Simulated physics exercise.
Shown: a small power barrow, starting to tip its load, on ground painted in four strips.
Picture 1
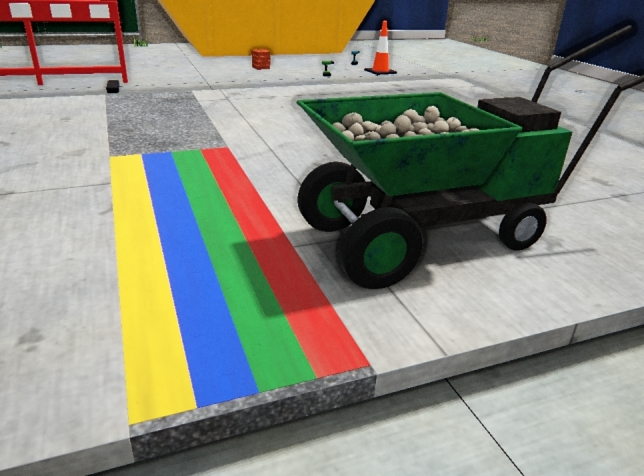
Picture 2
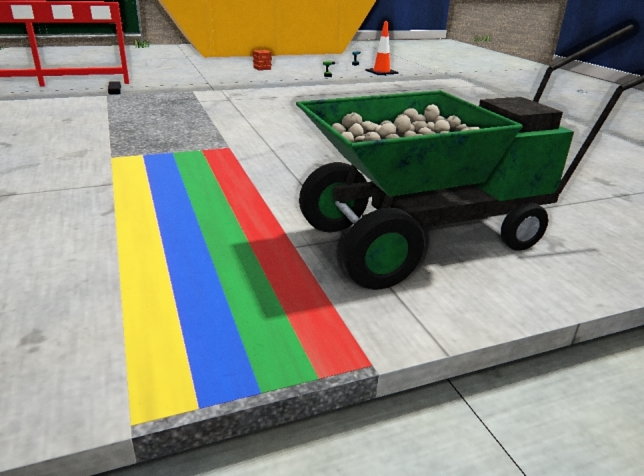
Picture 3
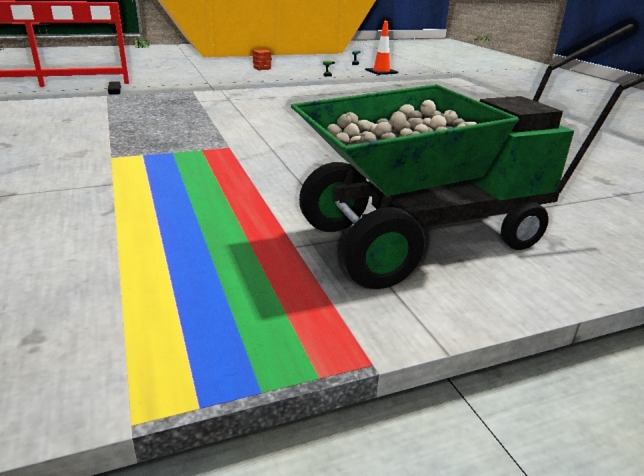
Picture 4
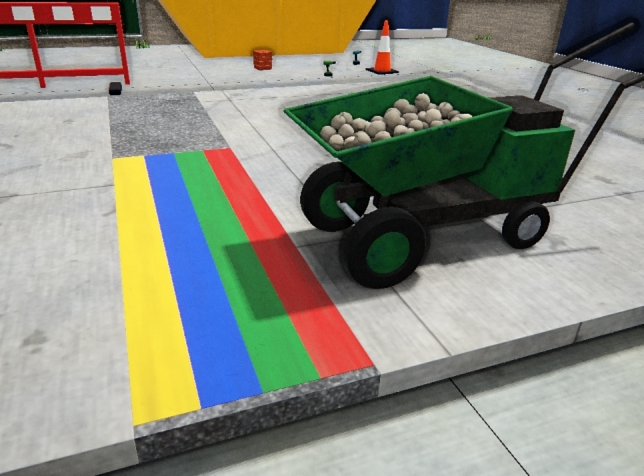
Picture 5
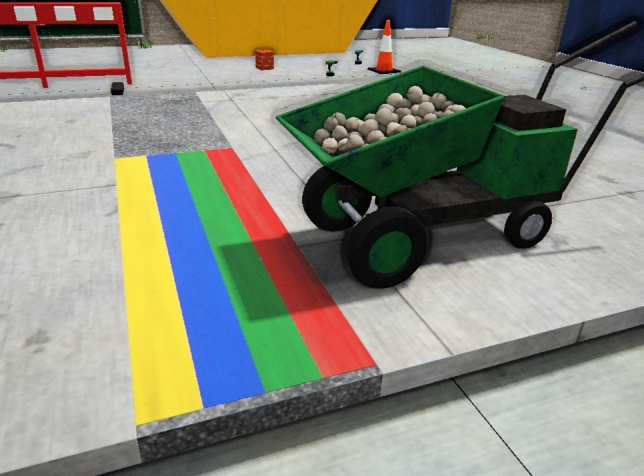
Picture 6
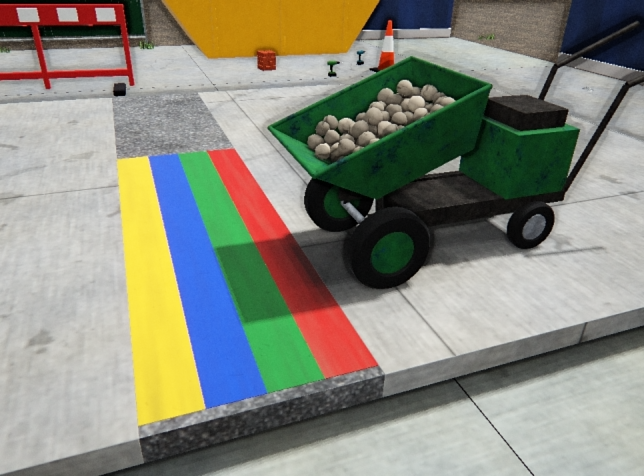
Green skip of a small power barrow tilting forward to the left with its load of rounded stones, beside four painted strips.
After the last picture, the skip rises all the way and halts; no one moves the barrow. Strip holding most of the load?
Blue.
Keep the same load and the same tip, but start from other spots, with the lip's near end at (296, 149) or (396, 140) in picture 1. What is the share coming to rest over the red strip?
The first spot gives roughly 0 %; the second gives roughly 10 %.
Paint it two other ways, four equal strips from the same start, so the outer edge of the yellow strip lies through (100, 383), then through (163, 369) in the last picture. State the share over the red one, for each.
About 0 %, then 0 %.
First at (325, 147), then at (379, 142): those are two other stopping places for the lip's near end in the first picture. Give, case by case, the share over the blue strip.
The first stop gives 40 per cent; the second gives 20 per cent.
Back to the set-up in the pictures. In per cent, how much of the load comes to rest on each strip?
Red strip around 0, green strip around 20, blue strip around 35, yellow strip around 20.
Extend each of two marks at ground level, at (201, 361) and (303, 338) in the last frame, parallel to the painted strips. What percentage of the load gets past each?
About 20 and 80 %.
Soon, skip tipped steeply; all in the skip.
A while on, skip tipped right over; about half in the skip; about a quarter over the green strip; about a third over the blue strip; a stray few over the yellow strip.
Towards the end, skip tipped right over; about a quarter in the skip; about a quarter over the green strip; about a third over the blue strip; about a quarter over the yellow strip; a stray few off the paint.
Finally, skip tipped right over; about a quarter in the skip; none over the red strip; about a quarter over the green strip; about a third over the blue strip; about a quarter over the yellow strip; a stray few off the paint.
